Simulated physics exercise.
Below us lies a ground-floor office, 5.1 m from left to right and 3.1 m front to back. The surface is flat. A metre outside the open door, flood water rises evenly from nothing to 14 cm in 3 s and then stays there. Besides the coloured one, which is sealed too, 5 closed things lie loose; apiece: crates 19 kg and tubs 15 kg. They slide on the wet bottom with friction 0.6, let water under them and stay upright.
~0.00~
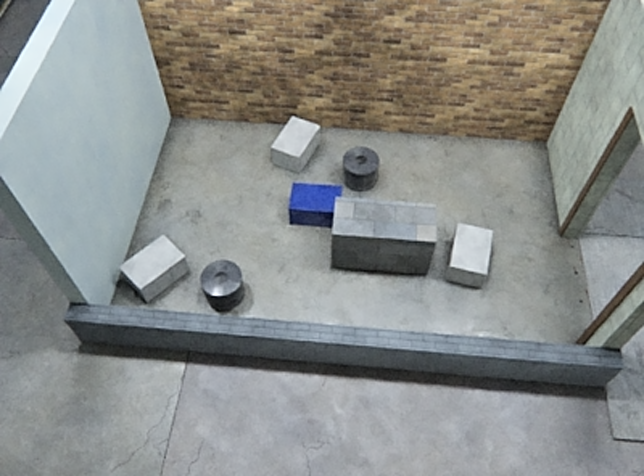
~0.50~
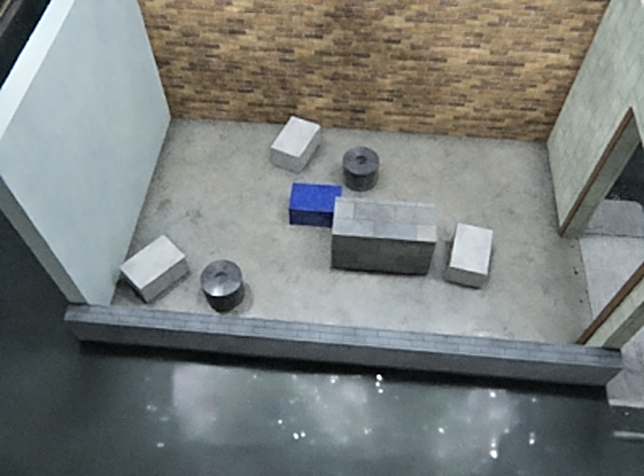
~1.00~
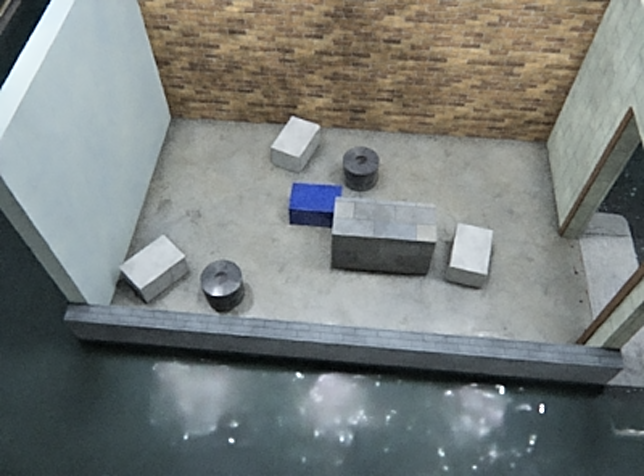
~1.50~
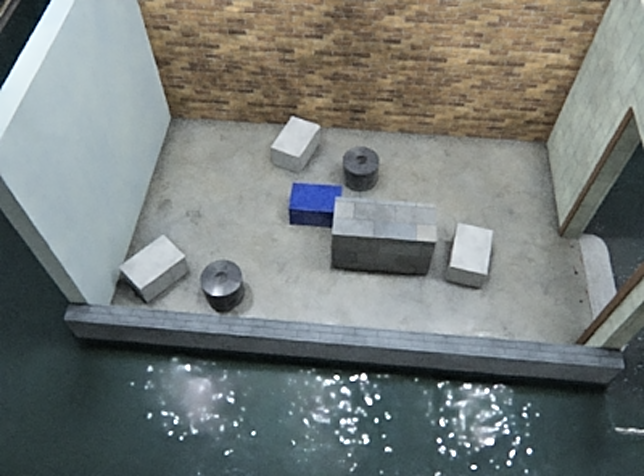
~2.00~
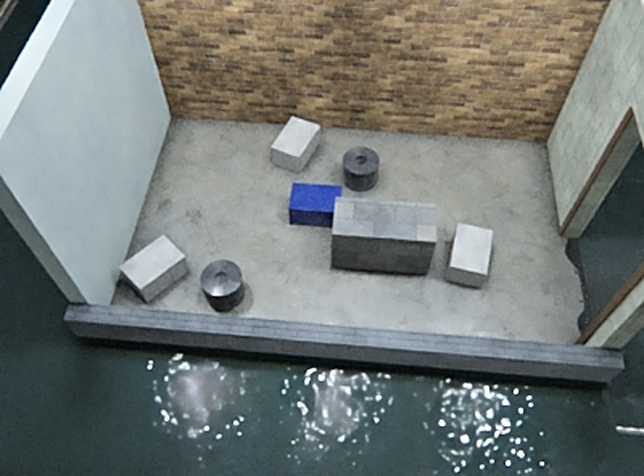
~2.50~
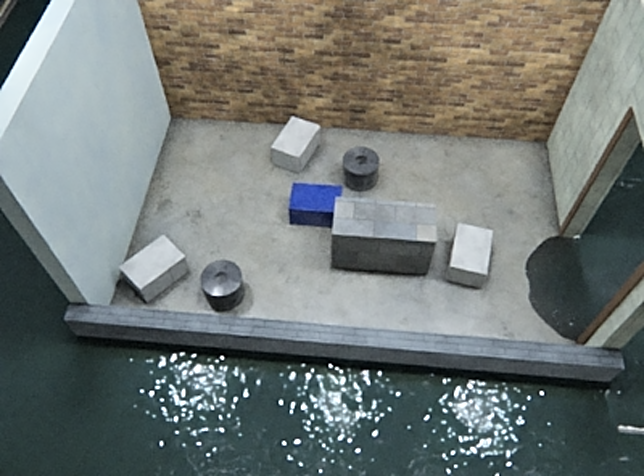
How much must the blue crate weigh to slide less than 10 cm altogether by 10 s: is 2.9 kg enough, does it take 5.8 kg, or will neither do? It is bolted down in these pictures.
For it, neither load is enough.
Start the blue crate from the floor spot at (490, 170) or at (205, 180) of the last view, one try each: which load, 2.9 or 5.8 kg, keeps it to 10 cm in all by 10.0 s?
In turn: Neither holds; neither is enough.
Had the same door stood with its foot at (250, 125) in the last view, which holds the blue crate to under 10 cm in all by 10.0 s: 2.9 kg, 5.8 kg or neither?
Then neither weight holds it.
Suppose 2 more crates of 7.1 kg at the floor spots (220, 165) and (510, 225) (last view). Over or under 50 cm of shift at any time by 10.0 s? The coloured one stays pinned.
In turn: Less, past it.
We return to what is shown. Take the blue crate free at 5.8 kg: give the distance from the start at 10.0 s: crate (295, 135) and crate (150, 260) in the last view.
In that order: 0 cm, 0 cm.
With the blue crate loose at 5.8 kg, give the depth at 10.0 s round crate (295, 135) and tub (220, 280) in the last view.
Roughly 4 and 5 cm.
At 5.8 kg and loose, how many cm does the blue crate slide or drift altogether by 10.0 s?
Some 20 cm in all.
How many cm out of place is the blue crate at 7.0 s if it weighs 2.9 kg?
About 0 cm.
After 3.5 s the blue crate would be 0 cm from its start with 2.9 kg and 0 cm from its start with 5.8 kg; 0 cm of water round it then.
After 4.5 s the blue crate would be 0 cm from its start with 2.9 kg and 0 cm from its start with 5.8 kg; 0 cm of water round it then.
After 7.0 s the blue crate would be 0 cm from its start with 2.9 kg and 0 cm from its start with 5.8 kg; 1 cm of water round it then.
After 10.0 s the blue crate would be 35 cm from its start with 2.9 kg and 20 cm from its start with 5.8 kg; 4 cm of water round it then.
